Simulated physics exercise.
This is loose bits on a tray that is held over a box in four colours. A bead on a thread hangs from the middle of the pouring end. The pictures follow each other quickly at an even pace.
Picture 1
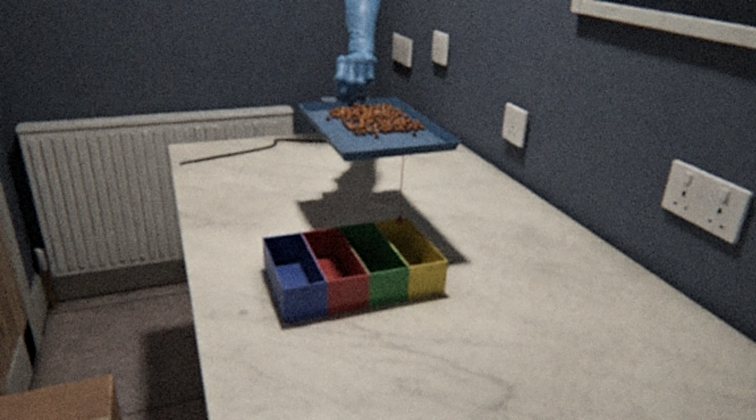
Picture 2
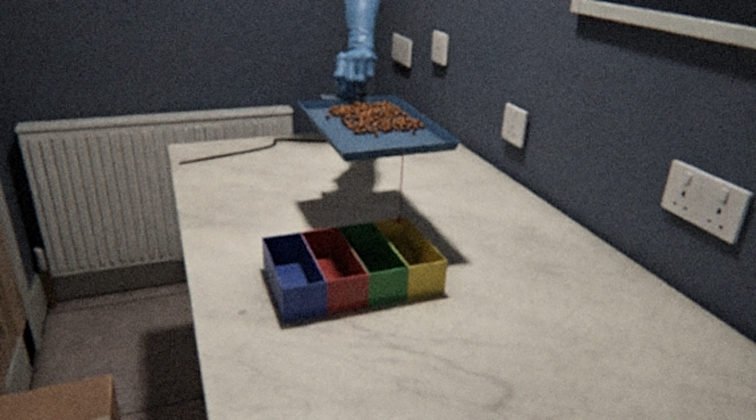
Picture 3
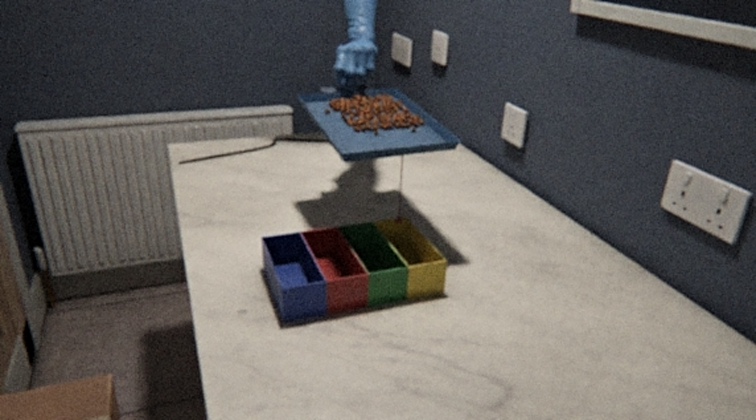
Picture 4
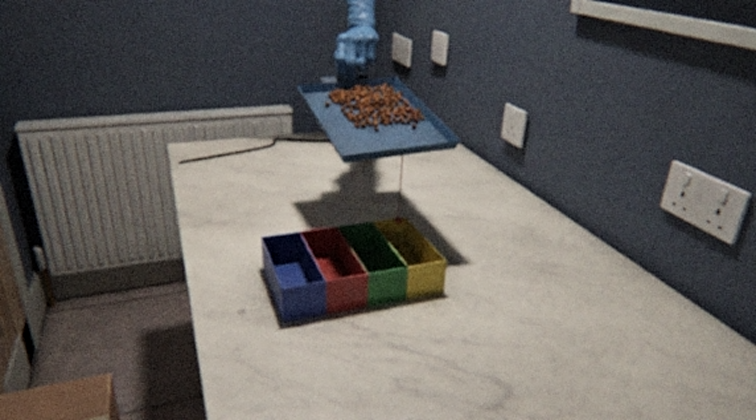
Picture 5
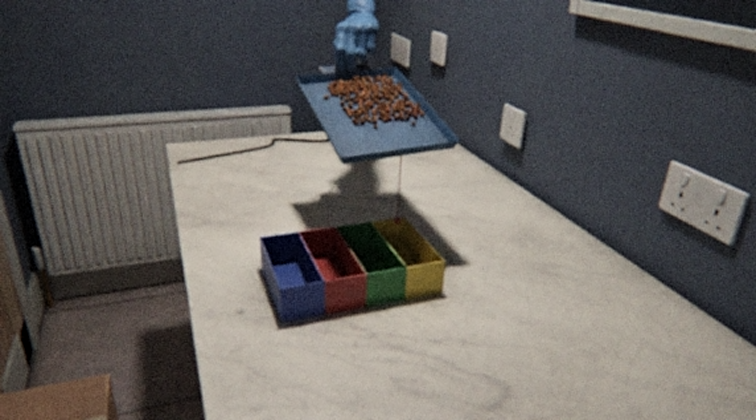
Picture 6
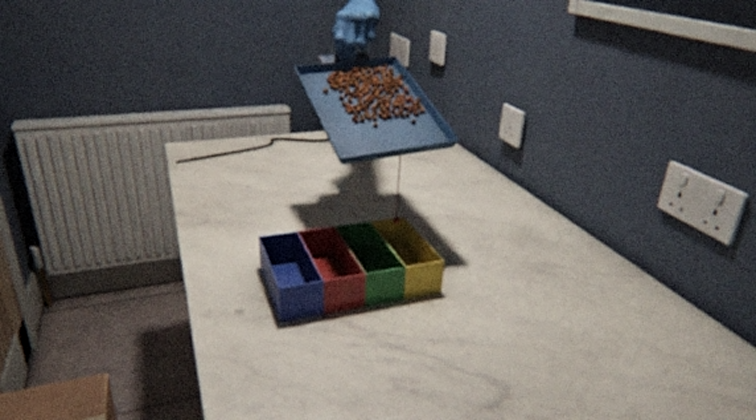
A blue tray of small brown bits tilts gradually toward its near left corner above a four-coloured box.
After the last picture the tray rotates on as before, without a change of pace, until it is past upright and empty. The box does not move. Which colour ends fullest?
The green one ends fullest.
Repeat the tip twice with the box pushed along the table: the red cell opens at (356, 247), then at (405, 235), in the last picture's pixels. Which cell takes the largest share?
The first try: The red one. The second: The cell in blue.
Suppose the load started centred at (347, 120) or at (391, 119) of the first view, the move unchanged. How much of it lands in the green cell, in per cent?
Near 50 % and 40 %.
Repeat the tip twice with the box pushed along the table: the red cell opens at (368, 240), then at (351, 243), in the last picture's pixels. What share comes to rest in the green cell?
Roughly 20 per cent, and 30 per cent.
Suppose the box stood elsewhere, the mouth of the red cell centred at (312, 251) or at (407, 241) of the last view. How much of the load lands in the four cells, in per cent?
Near 90 % and 70 %.
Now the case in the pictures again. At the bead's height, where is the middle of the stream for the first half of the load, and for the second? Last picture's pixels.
At about (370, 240), then at (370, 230).
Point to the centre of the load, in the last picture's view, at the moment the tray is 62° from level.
Around (371, 166).
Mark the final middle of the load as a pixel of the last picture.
Roughly at (375, 281).
Soon after the last picture, tray tipped steeply; about half on the tray; a small part in the green cell; a small part in the red cell; a small part in the yellow cell; about a quarter falling or outside the box.
A little later, tray tipped past a quarter turn; a stray few on the tray; about a third in the green cell; about a quarter in the yellow cell; about a quarter in the red cell; about a quarter falling or outside the box.
Later still, tray tipped past a quarter turn; about half in the green cell; about a quarter in the yellow cell; about a quarter in the red cell; a small part falling or outside the box.
At rest, tray tipped past a quarter turn; about half in the green cell; about a quarter in the yellow cell; about a quarter in the red cell; none in the blue cell; a small part outside the box.
